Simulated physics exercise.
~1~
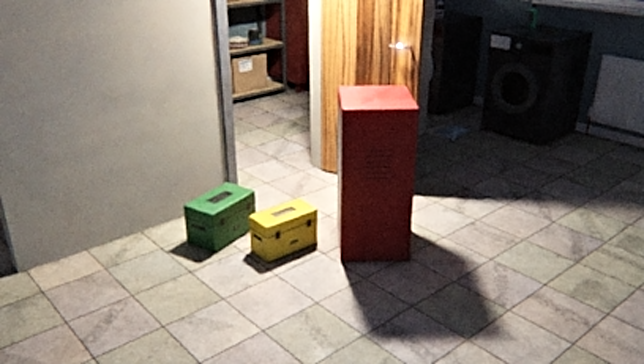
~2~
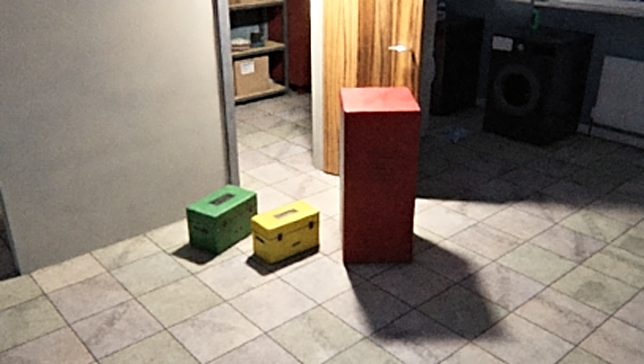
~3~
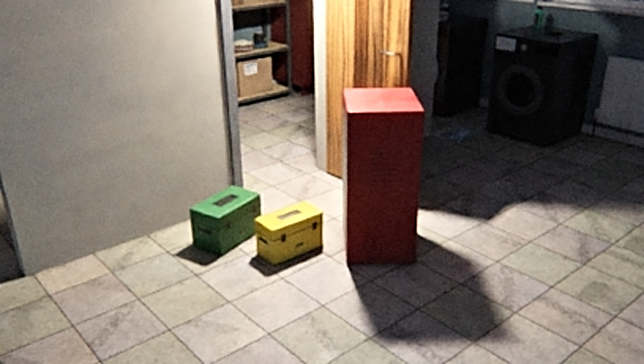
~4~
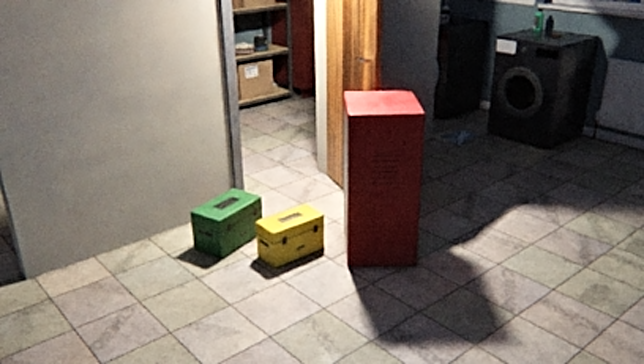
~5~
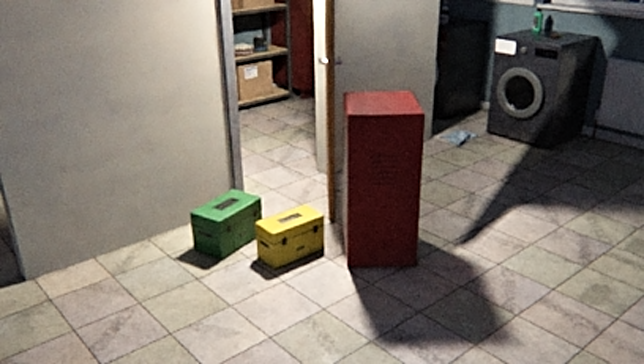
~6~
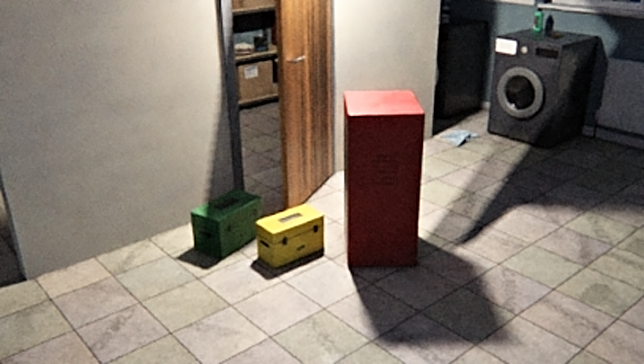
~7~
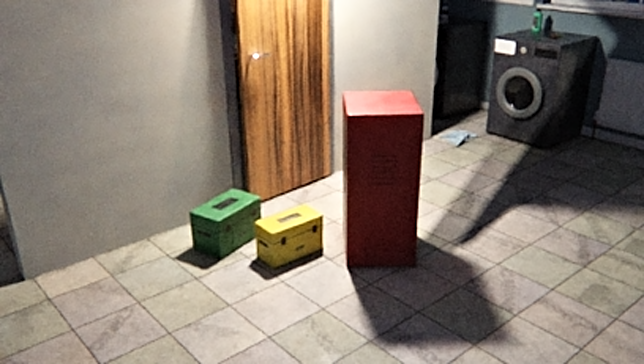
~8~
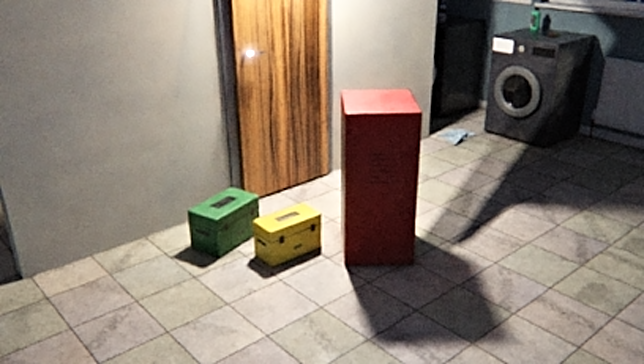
A wooden door swings fully shut behind a red box and two unmoved toolboxes.
